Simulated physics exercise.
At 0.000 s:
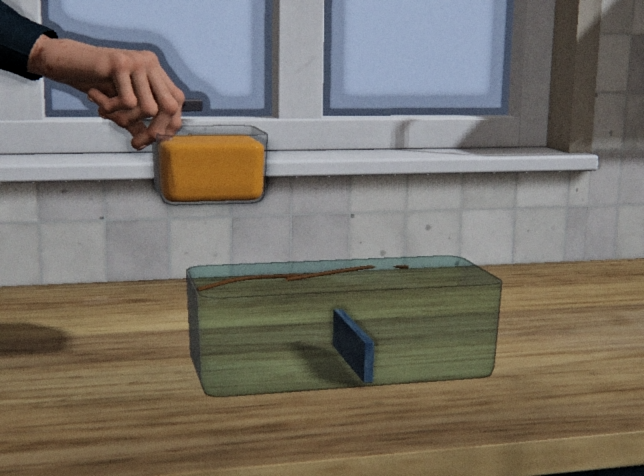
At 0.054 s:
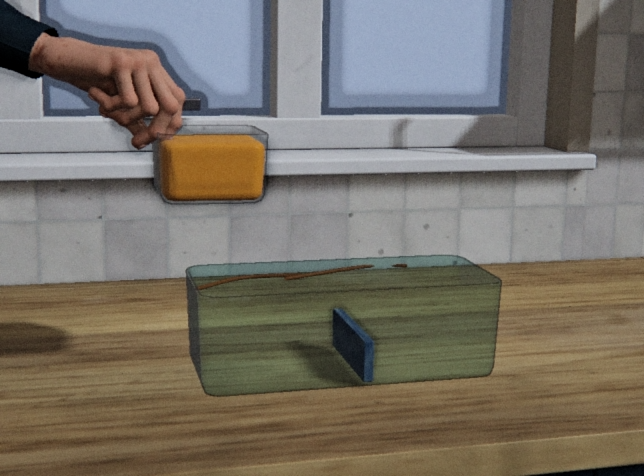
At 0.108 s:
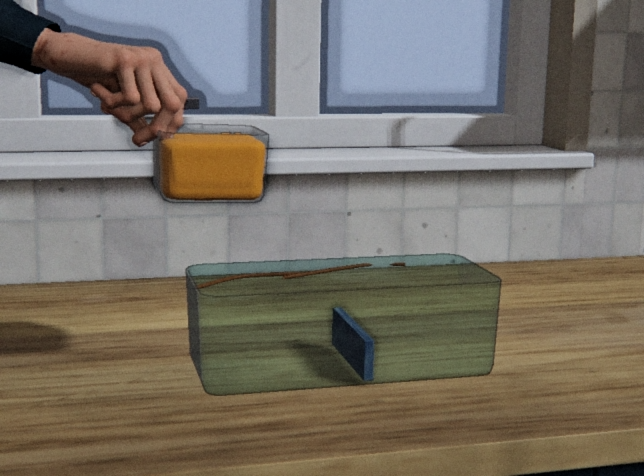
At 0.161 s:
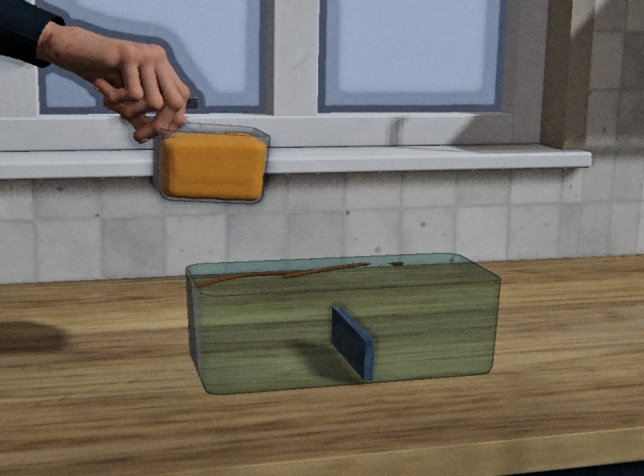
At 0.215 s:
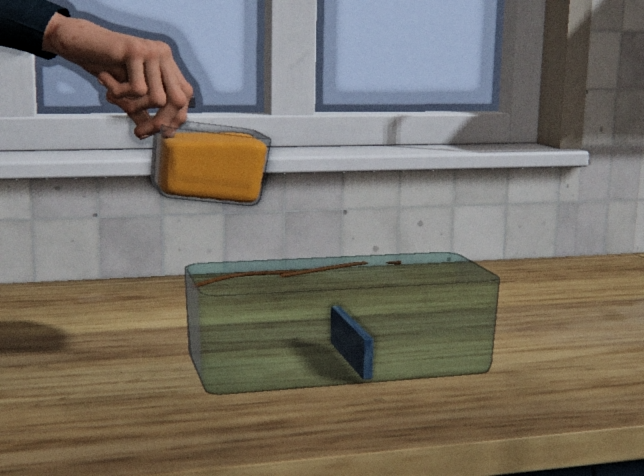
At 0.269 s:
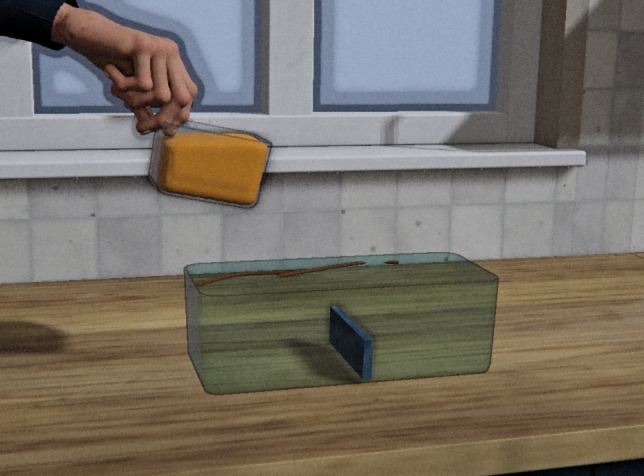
A hand slowly tilts a food box of orange juice rightward above an oblong basin.
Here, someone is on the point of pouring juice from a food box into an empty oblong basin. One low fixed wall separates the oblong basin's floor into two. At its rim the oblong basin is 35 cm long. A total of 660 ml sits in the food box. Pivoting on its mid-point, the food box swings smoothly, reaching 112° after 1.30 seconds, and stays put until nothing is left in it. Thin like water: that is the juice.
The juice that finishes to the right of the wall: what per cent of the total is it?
It is about 2 per cent of the total.
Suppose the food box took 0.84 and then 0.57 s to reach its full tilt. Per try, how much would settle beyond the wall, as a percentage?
5 then 10 %.
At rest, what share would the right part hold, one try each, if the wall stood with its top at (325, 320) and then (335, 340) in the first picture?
Roughly 45 per cent, then 35 per cent.
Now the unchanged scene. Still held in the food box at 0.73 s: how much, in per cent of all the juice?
52 %.
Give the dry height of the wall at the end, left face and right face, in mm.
About 22 mm on the left, about 48 mm on the right.
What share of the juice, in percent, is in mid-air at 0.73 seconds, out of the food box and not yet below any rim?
It comes to about 30 percent.
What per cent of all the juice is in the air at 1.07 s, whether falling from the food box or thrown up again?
Near 8 in a hundred.
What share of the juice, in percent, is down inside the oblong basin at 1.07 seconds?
Around 84 per cent of the whole.
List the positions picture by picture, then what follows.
In the first frame, tilt 0°; pouring edge (260, 132); surface from (157, 141) to (257, 140); the oblong basin's rim runs from (193, 284) to (481, 270); the wall's top is at (353, 326).
In the second frame, tilt 0°; pouring edge (260, 132); surface from (157, 141) to (257, 139).
In the third frame, tilt 2°; pouring edge (261, 132); surface from (158, 139) to (258, 140).
In the fourth frame, tilt 4°; pouring edge (262, 134); surface from (158, 139) to (259, 139).
In the fifth frame, tilt 7°; pouring edge (262, 137); surface from (159, 139) to (259, 140).
In the sixth frame, tilt 11°; pouring edge (263, 141); surface from (159, 140) to (260, 140).
By 0.73 s the tilt is 67° and 53 per cent is still to pour, 17 is left of the wall and 0 right of it.
By 1.07 s the tilt is 103° and 8 per cent is still to pour, 82 is left of the wall and 1 right of it.
By 1.42 s the tilt is 112° and 0 per cent is still to pour, 97 is left of the wall and 2 right of it.
By 1.80 s the tilt is 112° and 0 per cent is still to pour, 97 is left of the wall and 2 right of it.
At rest 97 per cent lies left of the wall, 2 right of it and 1 outside.
